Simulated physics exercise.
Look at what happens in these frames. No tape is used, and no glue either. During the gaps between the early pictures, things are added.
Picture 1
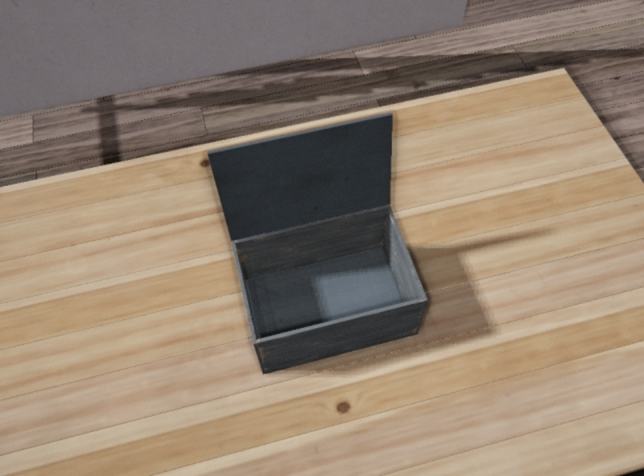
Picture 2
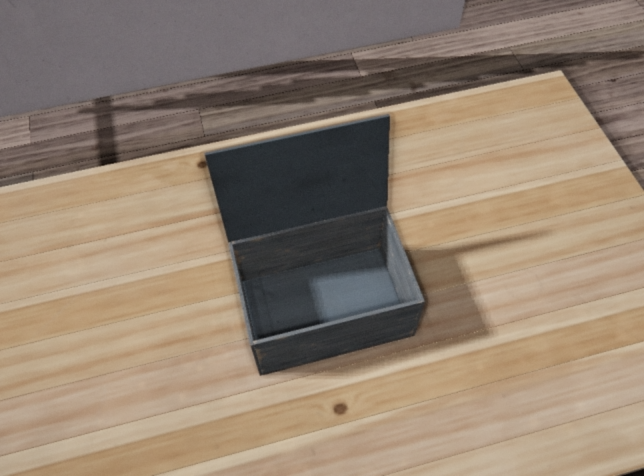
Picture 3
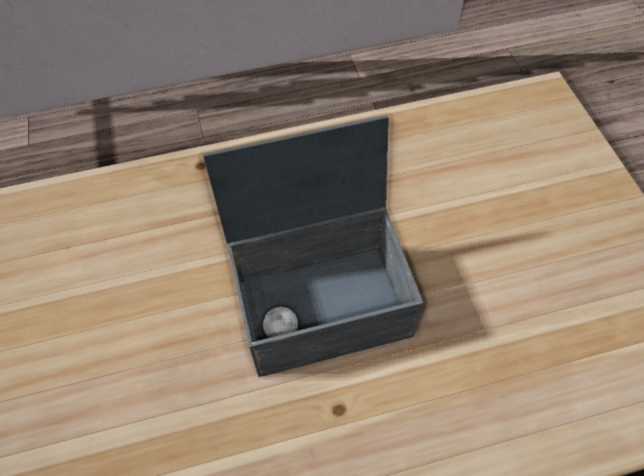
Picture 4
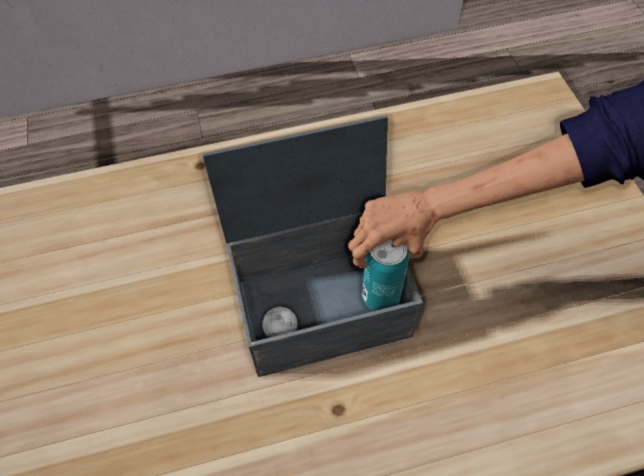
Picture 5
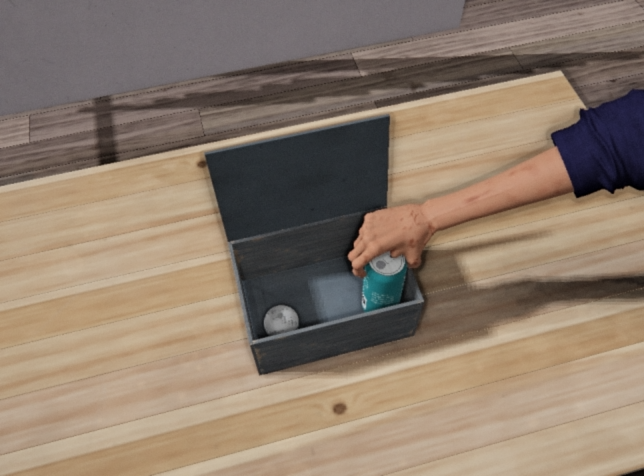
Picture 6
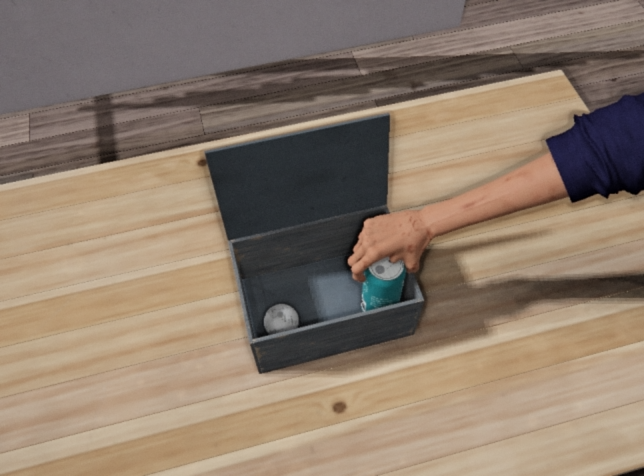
A hand and forearm in a dark blue sleeve reach in from the right over a pale striped wooden table, seen from above at an angle, with a grey surface and wooden floor behind. A dark grey box stands open at the centre, its lid raised at the back. A small whitish ball appears inside at the left, then the hand lowers a turquoise can slightly into the right side, while the view shifts very slightly.
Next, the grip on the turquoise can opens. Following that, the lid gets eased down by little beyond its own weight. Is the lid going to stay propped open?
Yes, it stays open.
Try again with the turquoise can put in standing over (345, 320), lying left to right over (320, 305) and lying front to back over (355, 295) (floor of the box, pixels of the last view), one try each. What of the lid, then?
So, first it won't go down, then it goes down fine, and finally it goes down fine.
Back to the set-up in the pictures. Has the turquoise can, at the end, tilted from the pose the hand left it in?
Observation: It keeps the set orientation.
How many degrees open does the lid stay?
Roughly 20 degrees above the rim.
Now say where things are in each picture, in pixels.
In the first picture, the last thing is not in view yet.
In the second picture, the last thing is not in view yet.
In the third picture, the last thing is not in view yet; white ball (281, 324).
The fourth picture shows still above its spot; turquoise can (384, 275); white ball (280, 324).
The fifth picture shows still above its spot; turquoise can (383, 284); white ball (282, 323).
The sixth picture shows in place under the hand; turquoise can (382, 289); white ball (281, 322).
Then, 1.40 s later than the last frame, lid 72° above the rim.
Then, 2.00 s later than the last frame, lid 28° above the rim.
Then, 3.90 s later than the last frame, lid 19° above the rim.
When it is over, lid 19° above the rim; both as before. End places, in pixels of the last picture, turquoise can near (382, 289).
